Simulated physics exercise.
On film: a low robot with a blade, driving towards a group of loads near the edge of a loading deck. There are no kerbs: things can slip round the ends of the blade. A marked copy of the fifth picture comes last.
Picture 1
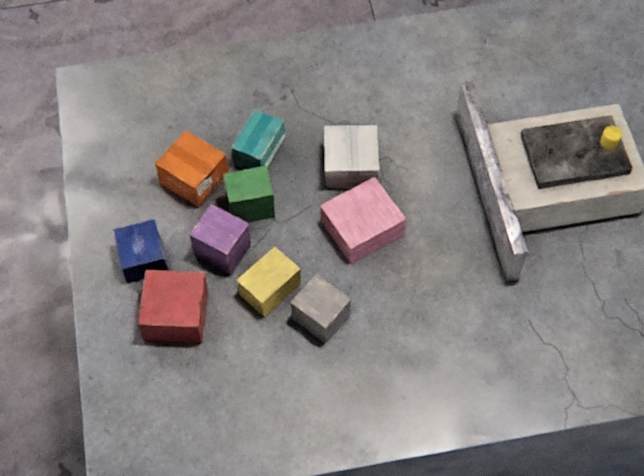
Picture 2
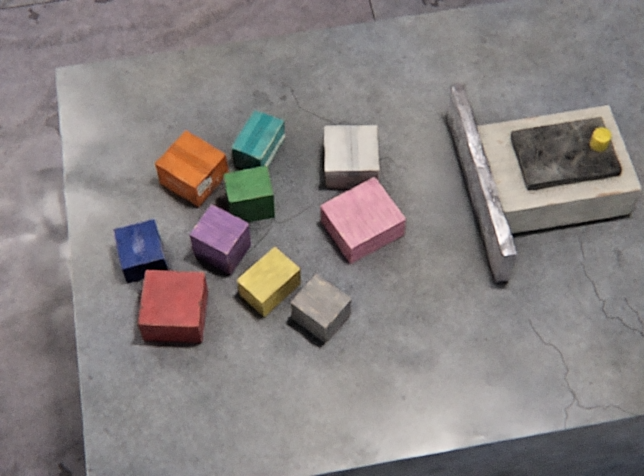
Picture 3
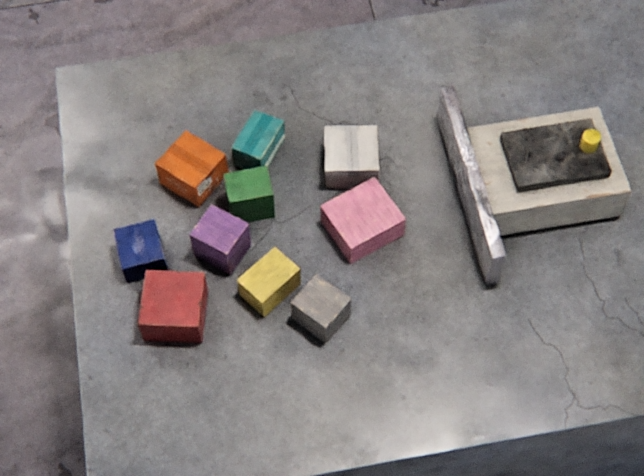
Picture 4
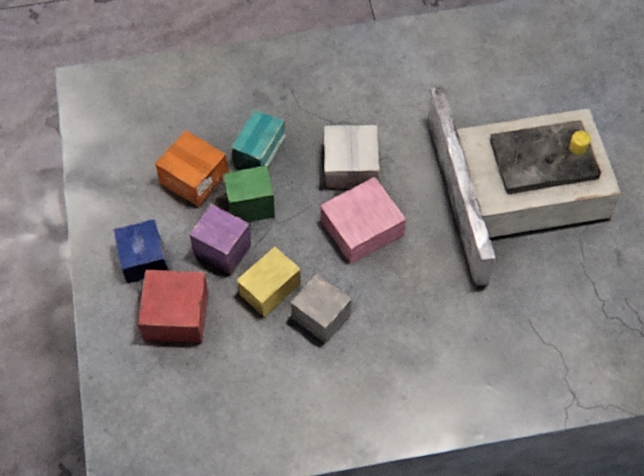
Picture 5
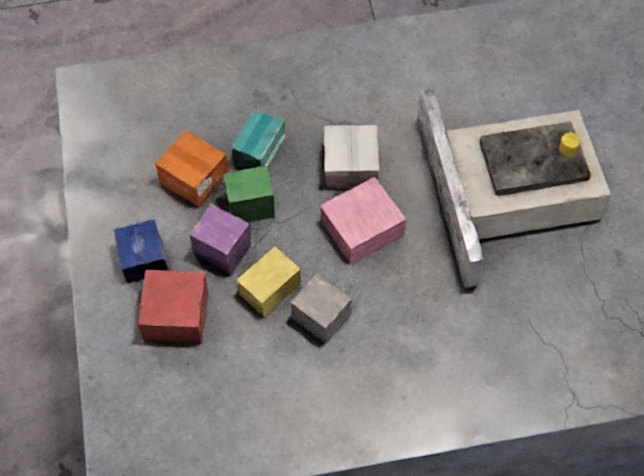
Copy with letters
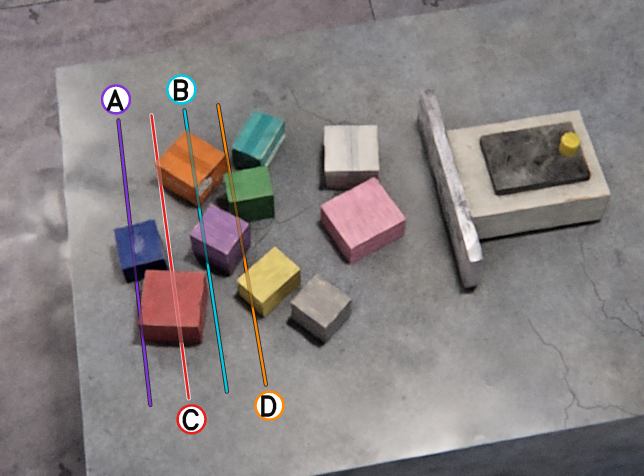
A low bladed robot creeping slowly left across a grey deck towards a cluster of coloured blocks, which all stay still.
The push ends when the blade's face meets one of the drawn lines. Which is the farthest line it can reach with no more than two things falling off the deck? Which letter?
C.
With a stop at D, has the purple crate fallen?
No.
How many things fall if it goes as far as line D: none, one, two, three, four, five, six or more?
In all, none.
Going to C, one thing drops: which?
The blue parcel goes over.
On the copy, A at (133, 252); B at (204, 241); C at (169, 246); D at (240, 235).
On C. First, robot (428, 174); white box (306, 165); pink crate (313, 220).
Then, robot (325, 191); blue parcel (113, 257); purple crate (154, 258).
Finally, robot (248, 203); blue parcel over the edge; purple crate (81, 272); one fallen.
By contrast, A drops four; B is within the limit but short; D is within the limit but short.
